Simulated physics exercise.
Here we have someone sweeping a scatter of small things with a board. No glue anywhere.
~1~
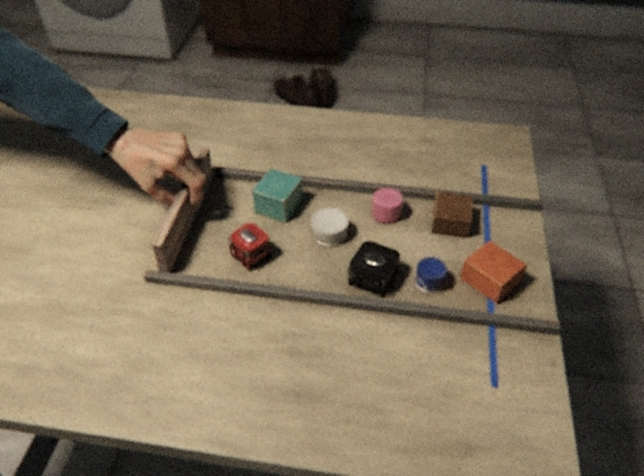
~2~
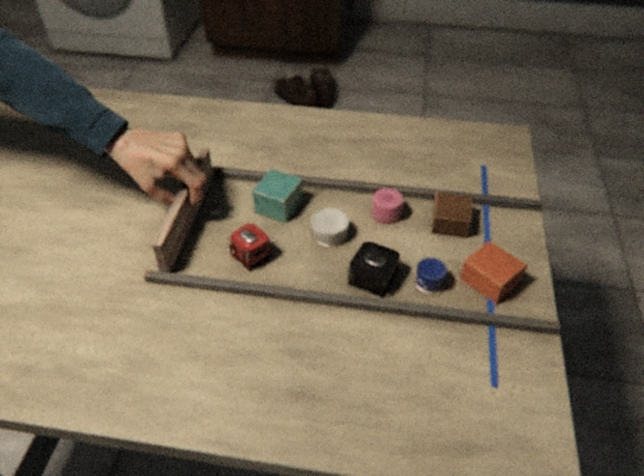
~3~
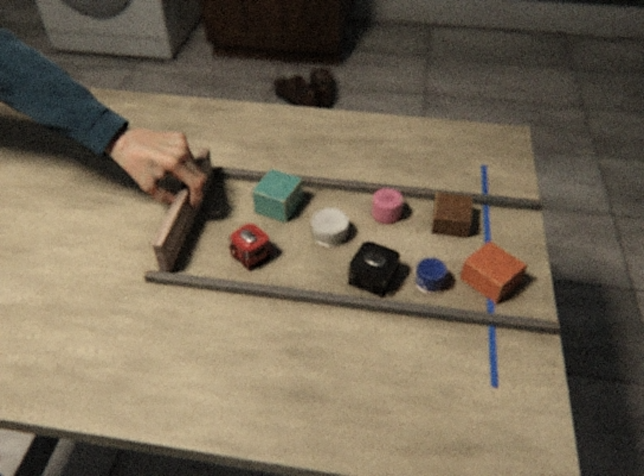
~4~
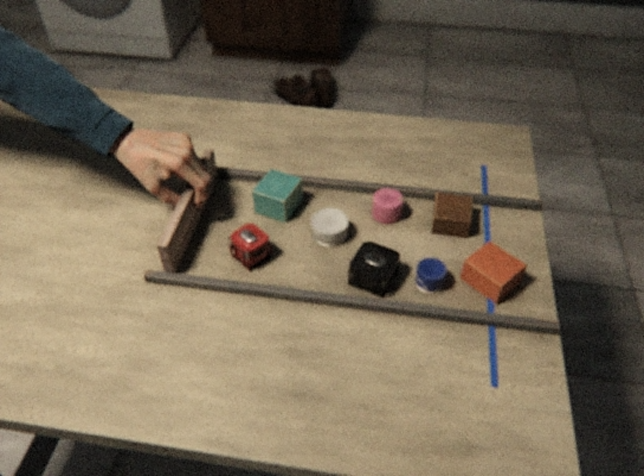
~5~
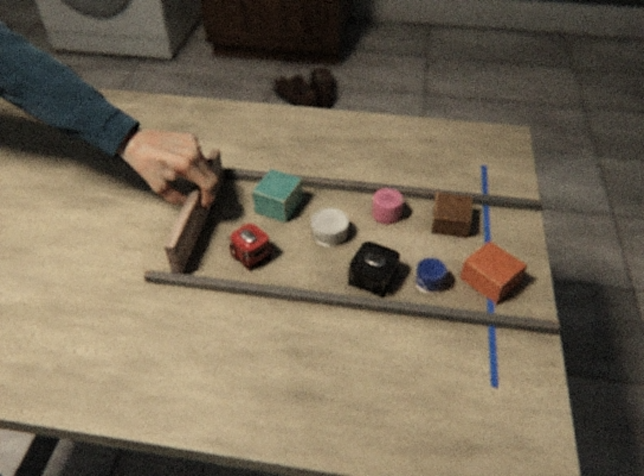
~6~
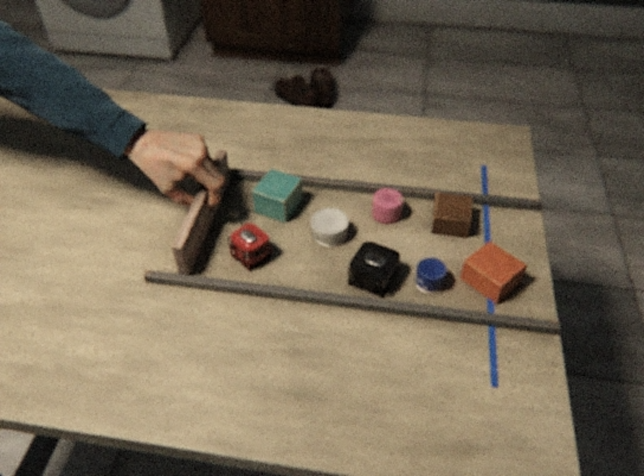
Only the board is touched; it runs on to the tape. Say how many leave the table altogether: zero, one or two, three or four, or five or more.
The number that fall off is one or two.
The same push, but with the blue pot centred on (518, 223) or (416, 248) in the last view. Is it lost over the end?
In that order, it tumbles off; holds on.
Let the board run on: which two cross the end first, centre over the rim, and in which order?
In order: The brown block, the blue pot.
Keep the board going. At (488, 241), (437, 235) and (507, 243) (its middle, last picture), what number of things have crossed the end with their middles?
Past the end: 2, 0 and 5.
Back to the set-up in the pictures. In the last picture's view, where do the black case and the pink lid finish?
The black case at (546, 295), the pink lid at (543, 223).
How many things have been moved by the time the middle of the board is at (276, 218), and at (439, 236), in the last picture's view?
At the one place 2, at the other 8.
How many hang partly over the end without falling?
The number is 3.
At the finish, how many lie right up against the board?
The number is 3.
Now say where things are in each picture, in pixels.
Orange block (493, 272); brown block (452, 215); blue pot (431, 275); board (186, 207); tape (488, 257), in the first frame.
Brown block (452, 215); red case (250, 246), in the second frame.
Blue pot (431, 276); white tin (330, 228), in the third frame.
Orange block (493, 272); turquoise block (278, 196), in the fourth frame.
Brown block (452, 215); pink lid (387, 206), in the fifth frame.
Orange block (493, 272); brown block (452, 215); blue pot (431, 276); board (205, 210); tape (488, 257), in the sixth frame.
Soon after, none off yet; orange block at rest near (493, 272); brown block at rest near (452, 215); blue pot at rest near (431, 276).
In the end, the number that fall off is one or two; gone, blue pot and brown block.
